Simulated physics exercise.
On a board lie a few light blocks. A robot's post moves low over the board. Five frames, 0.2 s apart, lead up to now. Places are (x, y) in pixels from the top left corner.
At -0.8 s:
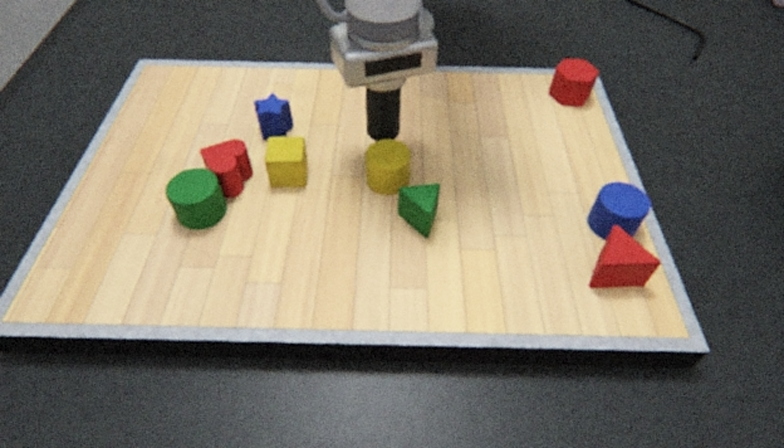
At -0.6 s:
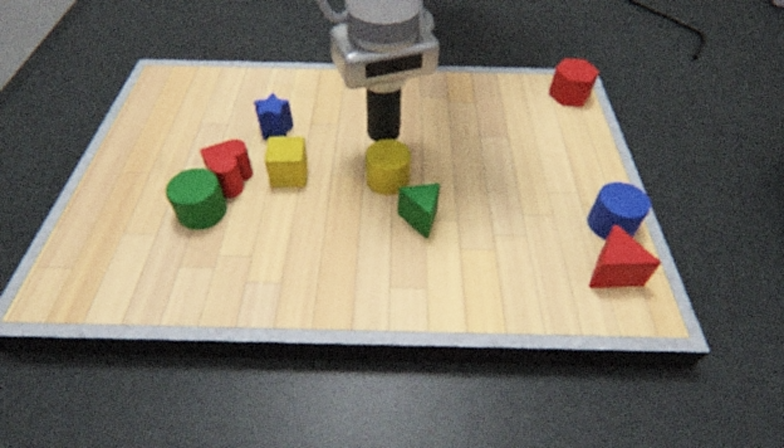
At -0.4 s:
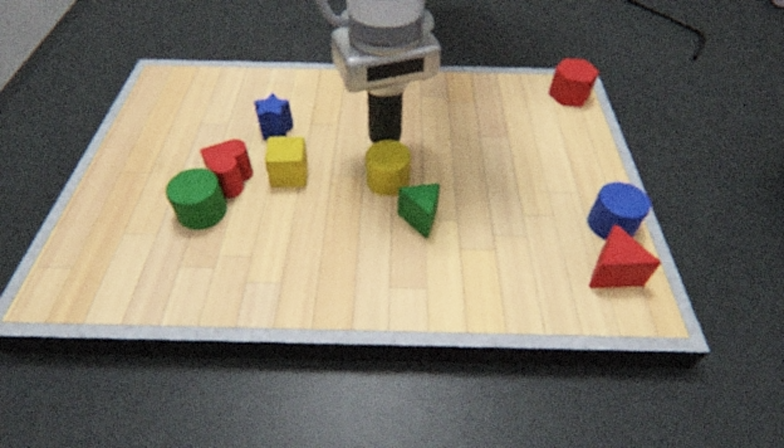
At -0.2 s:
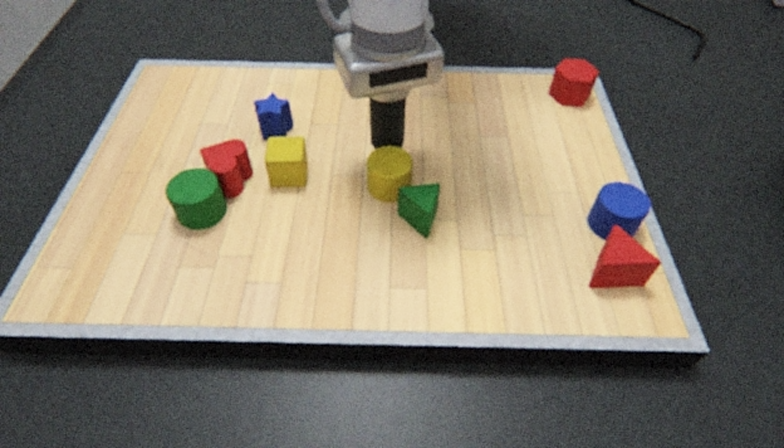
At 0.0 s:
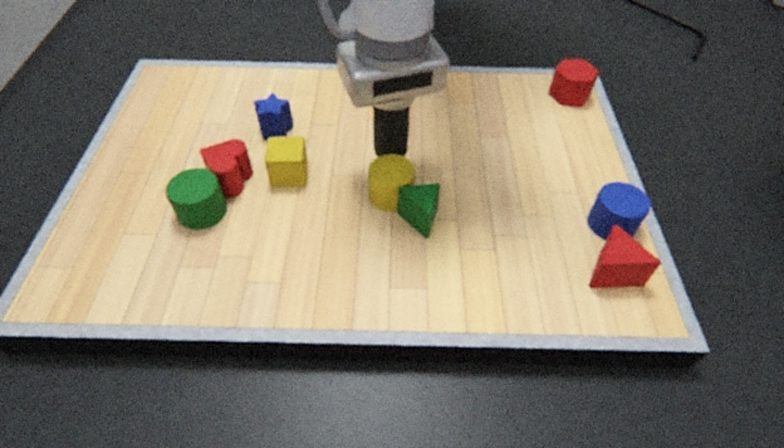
A robot's black post crept toward the near side of a wooden board scattered with colored blocks, then nudged the yellow round block slightly the same way, up close to the green triangular one.
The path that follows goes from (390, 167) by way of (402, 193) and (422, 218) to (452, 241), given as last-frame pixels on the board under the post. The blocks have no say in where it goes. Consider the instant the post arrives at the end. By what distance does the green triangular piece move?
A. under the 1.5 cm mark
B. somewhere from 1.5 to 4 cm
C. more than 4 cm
C (more than 4 cm)
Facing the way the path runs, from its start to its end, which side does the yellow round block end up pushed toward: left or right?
Slides right.
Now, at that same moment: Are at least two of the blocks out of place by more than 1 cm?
Yes
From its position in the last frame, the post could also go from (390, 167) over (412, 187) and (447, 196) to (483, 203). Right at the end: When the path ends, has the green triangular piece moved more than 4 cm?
No - that is not the case.
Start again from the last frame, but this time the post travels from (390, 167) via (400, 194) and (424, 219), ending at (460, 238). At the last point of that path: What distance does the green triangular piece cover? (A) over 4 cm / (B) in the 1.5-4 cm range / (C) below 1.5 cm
Choice A: Over 4 cm.
The first path, step by step. One third of the way, post (402, 175); yellow round block (391, 197); green triangular piece (428, 210), turned 65° anticlockwise.
Two thirds of the way, post (424, 201); yellow round block (393, 215); green triangular piece (438, 225), turned 65° anticlockwise.
At the end, post (455, 224); yellow round block (393, 216); green triangular piece (450, 248), turned 10° anticlockwise.
